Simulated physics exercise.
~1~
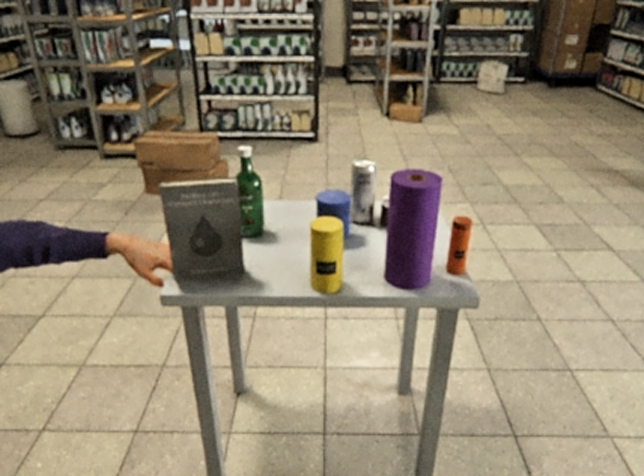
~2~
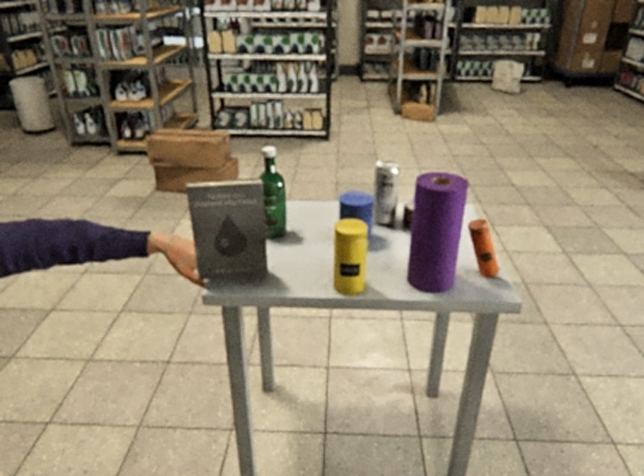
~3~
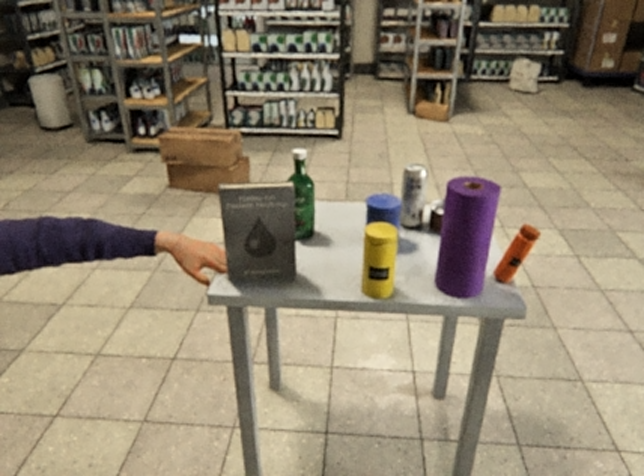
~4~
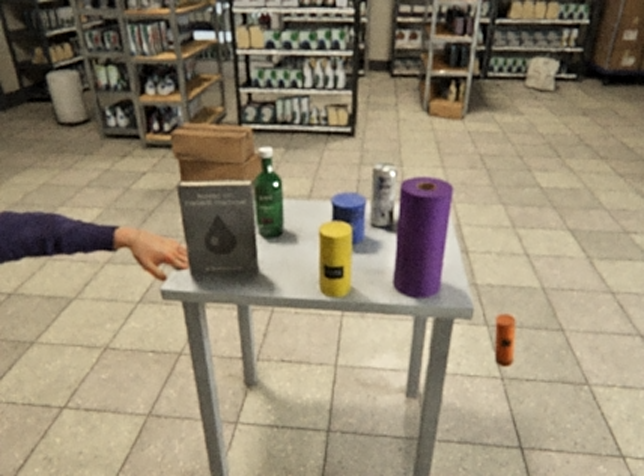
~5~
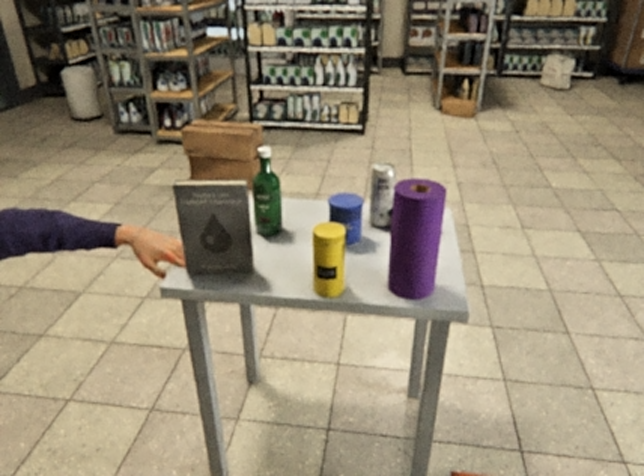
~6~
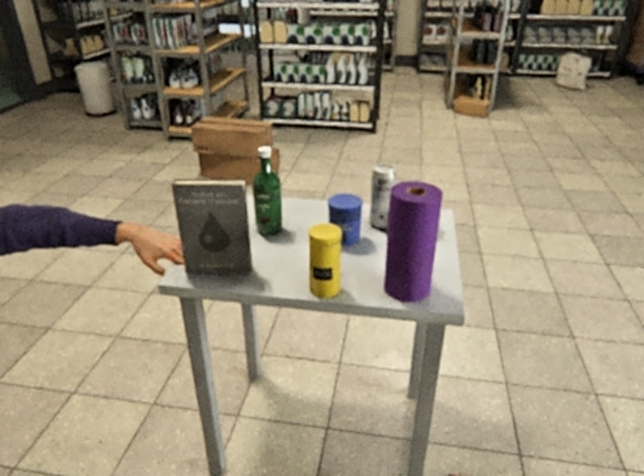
A hand shoves the table right, then jerks it back, and the orange shaker falls off.
